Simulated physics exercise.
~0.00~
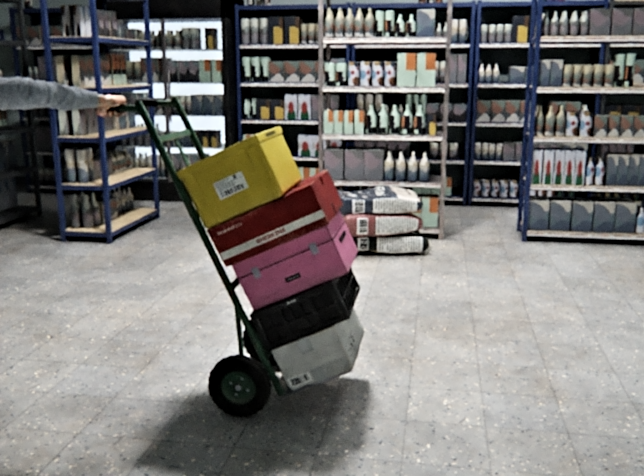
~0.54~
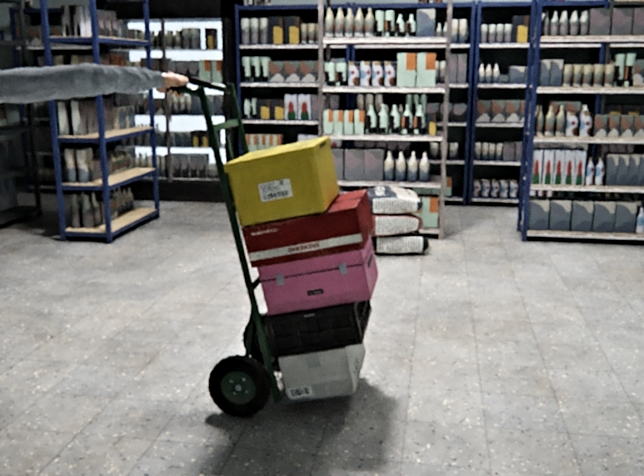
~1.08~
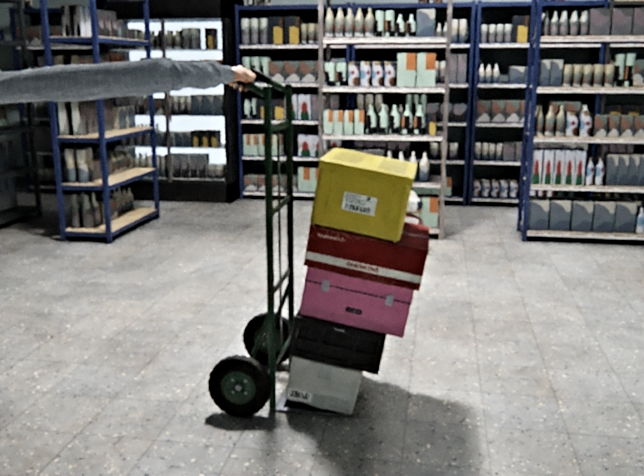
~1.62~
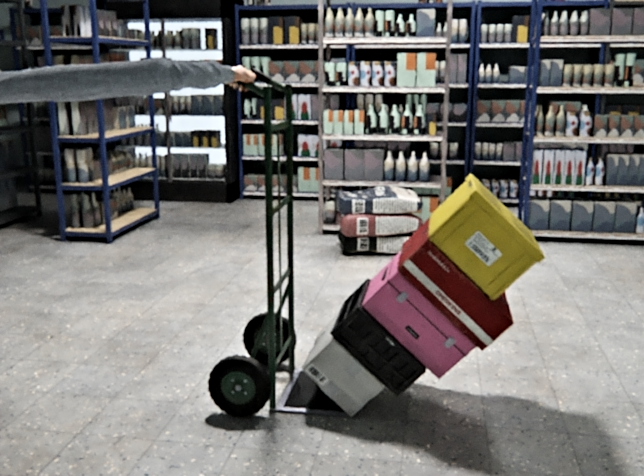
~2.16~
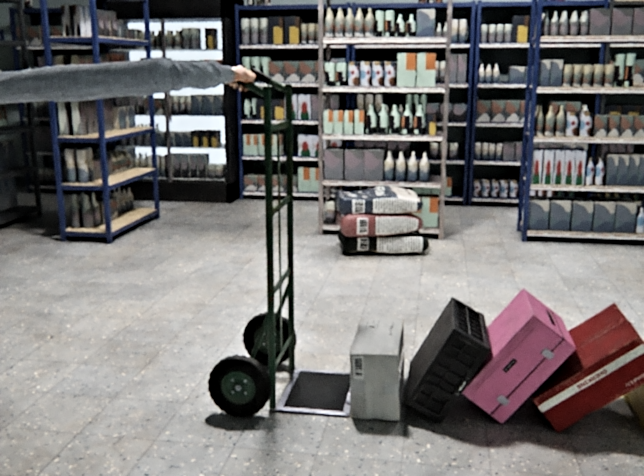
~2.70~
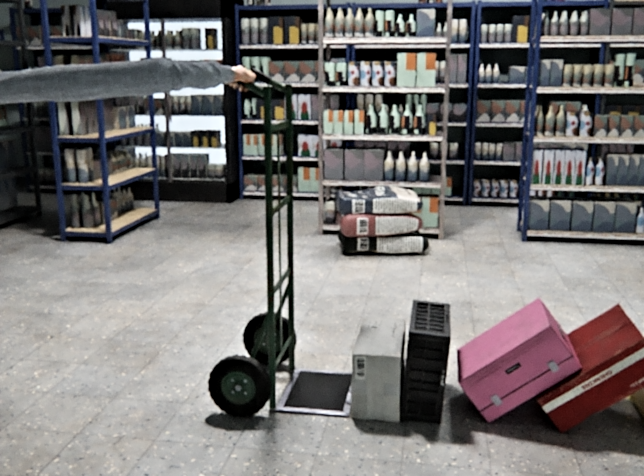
A hand truck swings upright and stops, and its stacked boxes topple rightward across the floor.
